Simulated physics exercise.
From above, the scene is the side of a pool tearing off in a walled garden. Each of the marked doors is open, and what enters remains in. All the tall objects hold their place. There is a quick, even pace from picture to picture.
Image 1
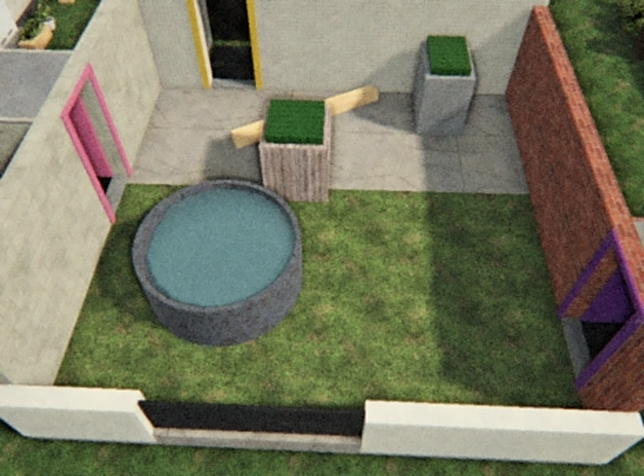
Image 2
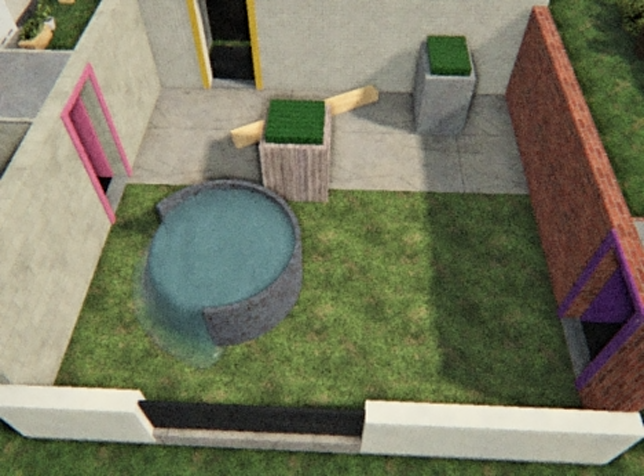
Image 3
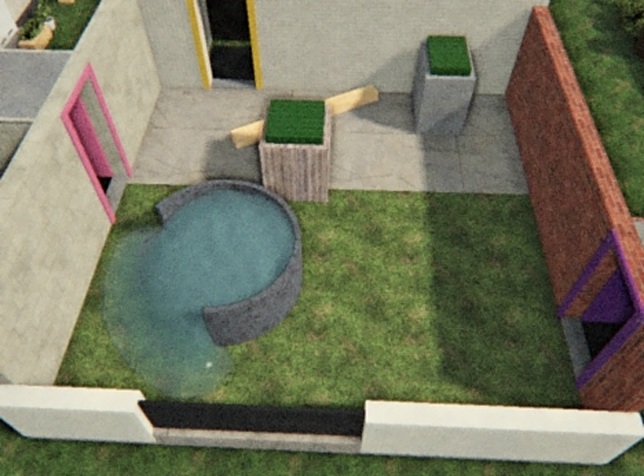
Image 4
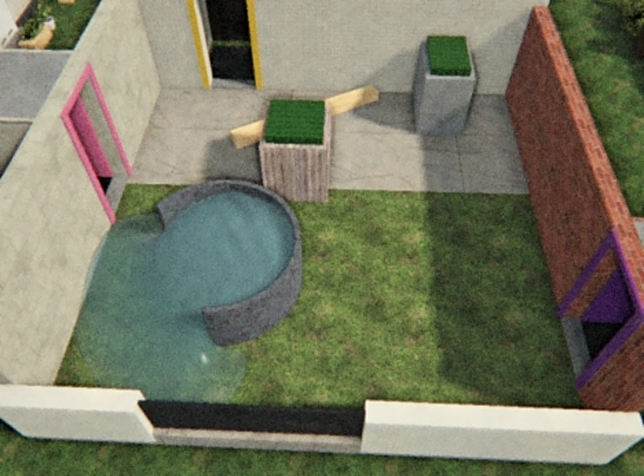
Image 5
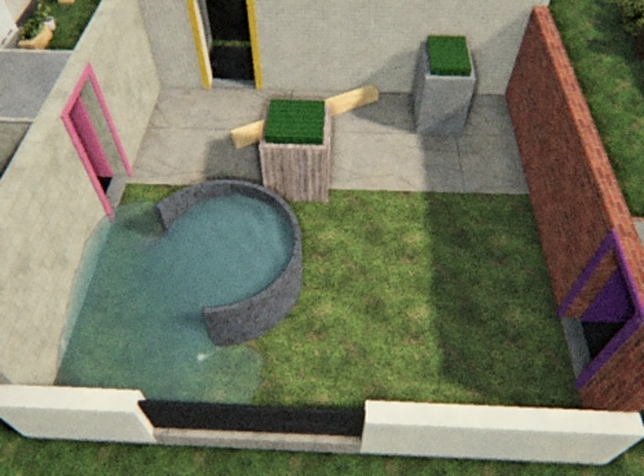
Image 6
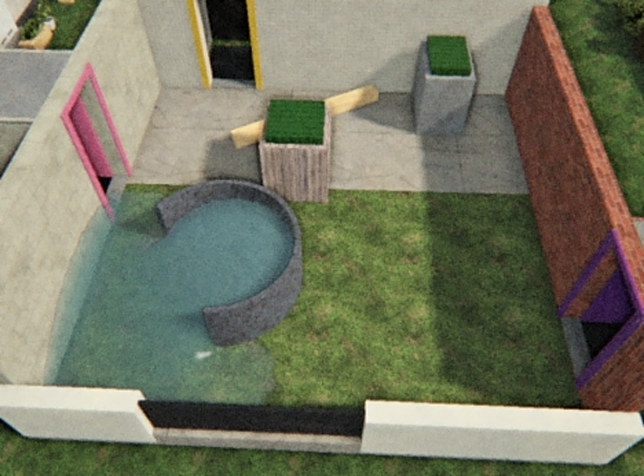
Walled garden seen from above, with the left side of a round grey pool opening and water spreading across grass to the left wall.
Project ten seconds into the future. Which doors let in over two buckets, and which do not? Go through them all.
The purple door goes over the limit. The yellow door goes over the limit. The pink door goes over the limit.
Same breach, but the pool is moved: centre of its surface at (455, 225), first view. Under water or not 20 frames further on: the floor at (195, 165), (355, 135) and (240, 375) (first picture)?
First spot gets drenched, second spot stays unwetted, third spot gets drenched.
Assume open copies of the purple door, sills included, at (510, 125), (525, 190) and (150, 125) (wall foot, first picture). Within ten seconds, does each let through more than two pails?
They turn out short, short and over.
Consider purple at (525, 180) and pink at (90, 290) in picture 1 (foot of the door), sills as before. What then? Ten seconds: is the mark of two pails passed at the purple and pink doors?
The purple one never reaches the limit, and the pink one spills past the mark.
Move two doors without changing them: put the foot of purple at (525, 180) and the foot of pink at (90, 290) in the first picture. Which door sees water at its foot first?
The pink door.
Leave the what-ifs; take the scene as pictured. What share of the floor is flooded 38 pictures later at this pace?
My guess is around 80 in a hundred.
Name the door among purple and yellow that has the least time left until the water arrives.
My pick is the one in yellow.
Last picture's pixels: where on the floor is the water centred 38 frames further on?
That puts it at around (259, 259).
A moment on, water covers 20 % of the floor; the purple door not reached, the yellow door not reached, the pink door under two buckets in.
Next, water covers 35 % of the floor; the purple door not reached, the yellow door not reached, the pink door under two buckets in.
Then, water covers 55 % of the floor; the purple door not reached, the yellow door under two buckets in, the pink door over two buckets in.
Later, water covers 80 % of the floor; the purple door over two buckets in, the yellow door far over two buckets in, the pink door over two buckets in.
In the end, water covers 95 % of the floor; the purple door over two buckets in, the yellow door far over two buckets in, the pink door over two buckets in.
